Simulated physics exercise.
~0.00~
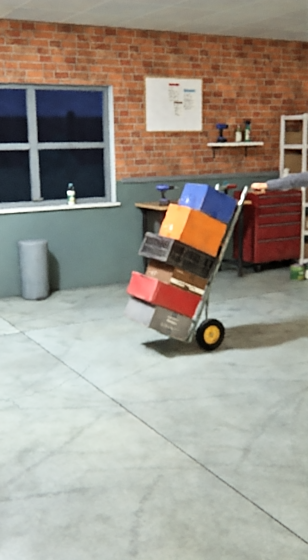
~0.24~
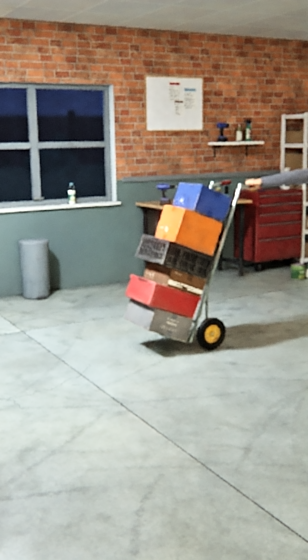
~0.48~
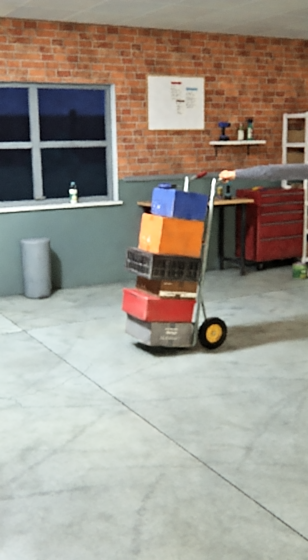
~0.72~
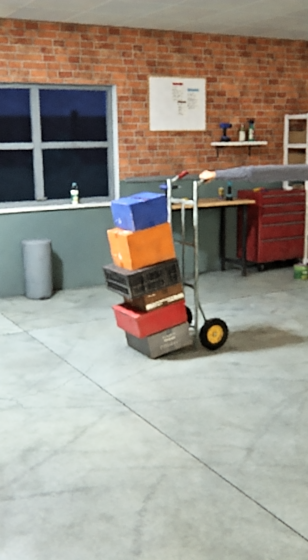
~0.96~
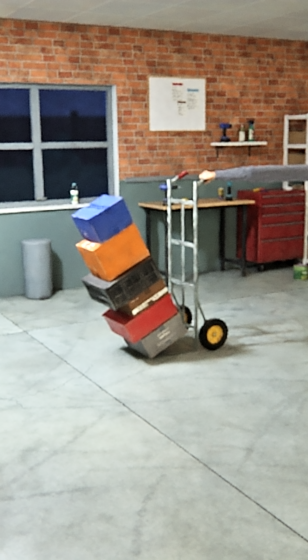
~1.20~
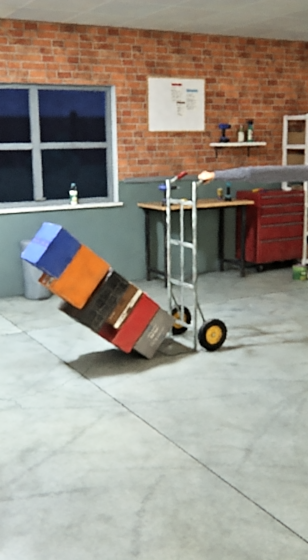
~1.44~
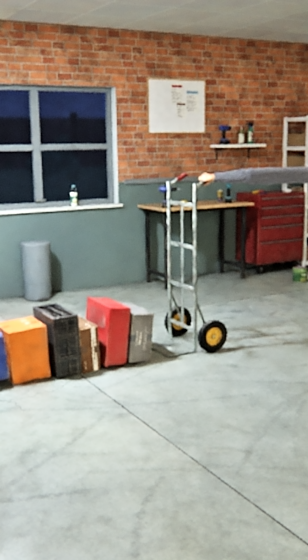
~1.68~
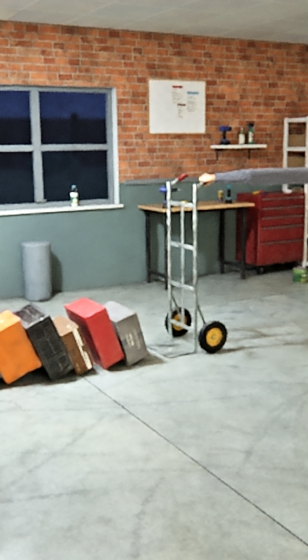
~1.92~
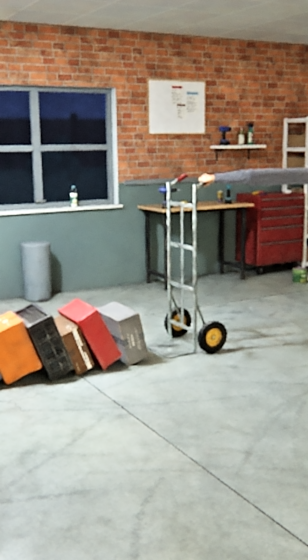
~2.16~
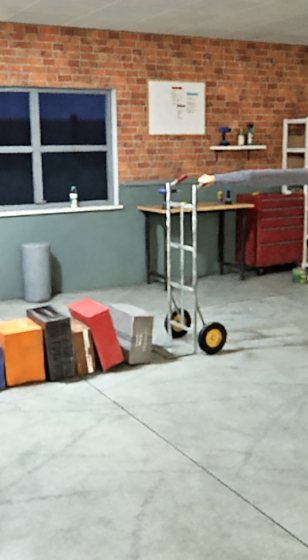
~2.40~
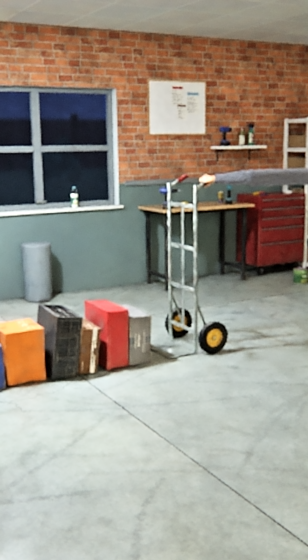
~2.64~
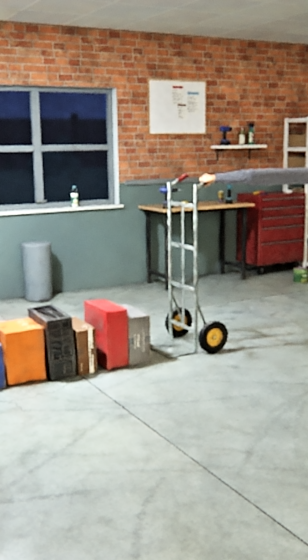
In a brick-walled garage, a hand truck swings upright and its stacked boxes topple left onto the floor.
